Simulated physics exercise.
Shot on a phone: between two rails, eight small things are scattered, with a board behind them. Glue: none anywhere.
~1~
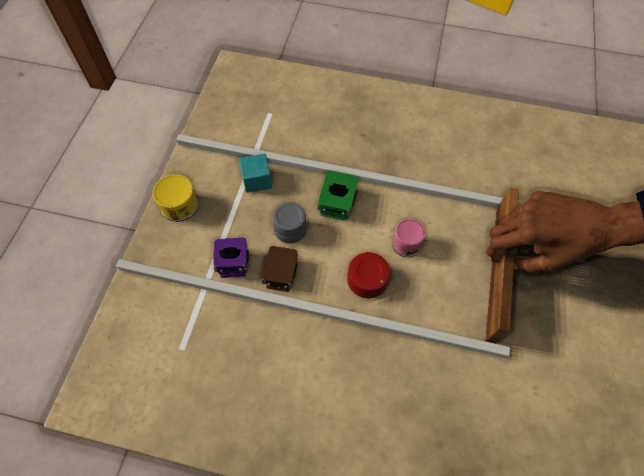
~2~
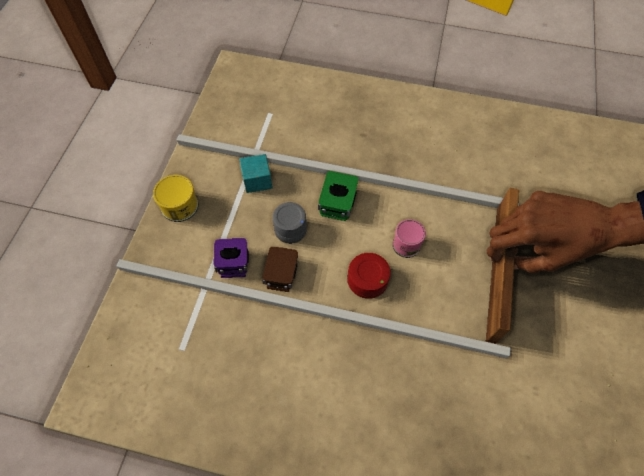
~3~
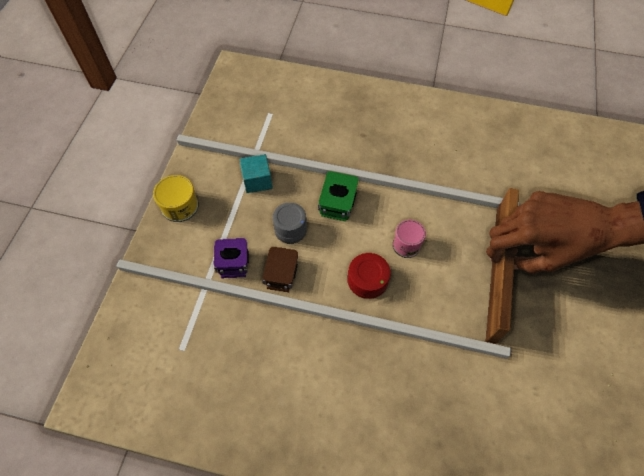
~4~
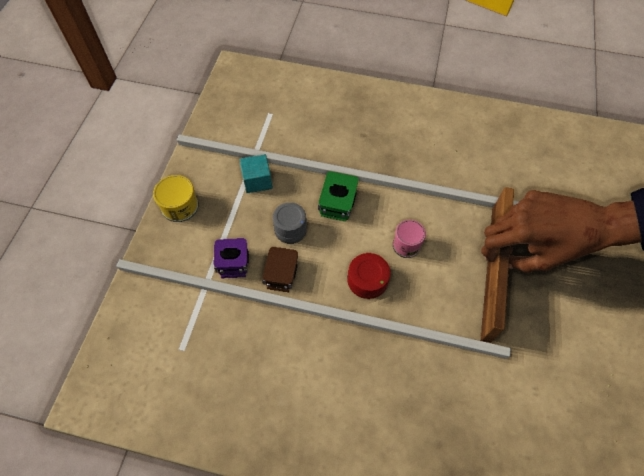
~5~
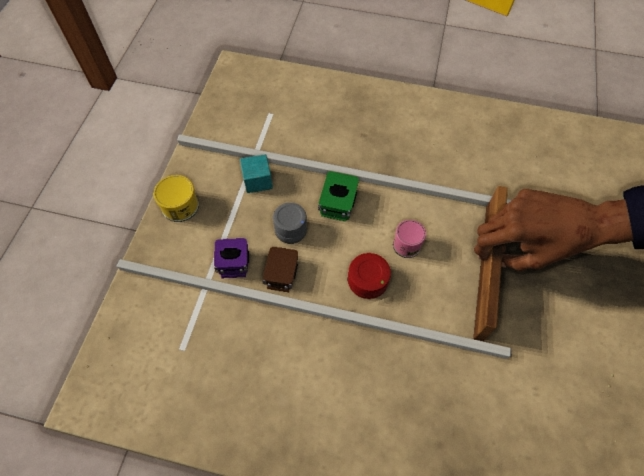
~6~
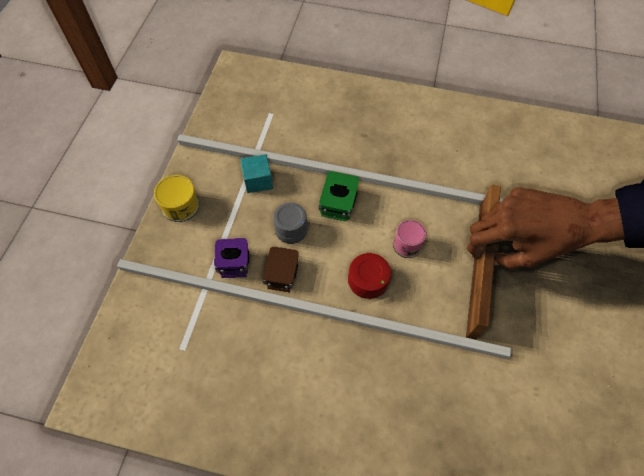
The clip shows eight small coloured objects scattered between two rails on a tan surface, near a strip of white tape, while a hand at the right holds a wooden board still, then slides it slightly left without touching them.
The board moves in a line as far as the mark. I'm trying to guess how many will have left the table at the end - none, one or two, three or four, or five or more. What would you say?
I would say none.
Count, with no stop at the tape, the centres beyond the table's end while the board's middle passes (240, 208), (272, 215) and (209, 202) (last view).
In order, that gives 0, then 0, then 2.
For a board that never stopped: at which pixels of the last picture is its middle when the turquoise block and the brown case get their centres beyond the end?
Near (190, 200), then near (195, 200).
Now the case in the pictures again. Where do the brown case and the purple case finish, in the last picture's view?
The first sits around (168, 248), while the other sits around (136, 242).
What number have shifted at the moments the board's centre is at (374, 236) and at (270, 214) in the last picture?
The counts are 2 and 7.
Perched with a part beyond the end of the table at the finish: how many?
Tally: 2.
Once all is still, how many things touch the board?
It's 3 of them.
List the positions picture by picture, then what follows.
In the first frame, yellow pot (176, 199); turquoise block (256, 173); purple case (232, 258); board (503, 263); tape (232, 217).
In the second frame, turquoise block (256, 174); pink pot (409, 239).
In the third frame, purple case (232, 258); grey lid (290, 223).
In the fourth frame, yellow pot (177, 199); brown case (281, 270).
In the fifth frame, turquoise block (256, 174); green case (339, 197).
In the sixth frame, yellow pot (177, 199); turquoise block (257, 174); purple case (233, 258); board (484, 260); tape (232, 217).
Soon after, none off yet; yellow pot at rest near (177, 199); turquoise block at rest near (257, 174); purple case at rest near (233, 258).
After that, none off yet; yellow pot at rest near (177, 199); turquoise block at rest near (257, 174); purple case displaced about its own width near (209, 258).
In the end, the number that fall off is zero.
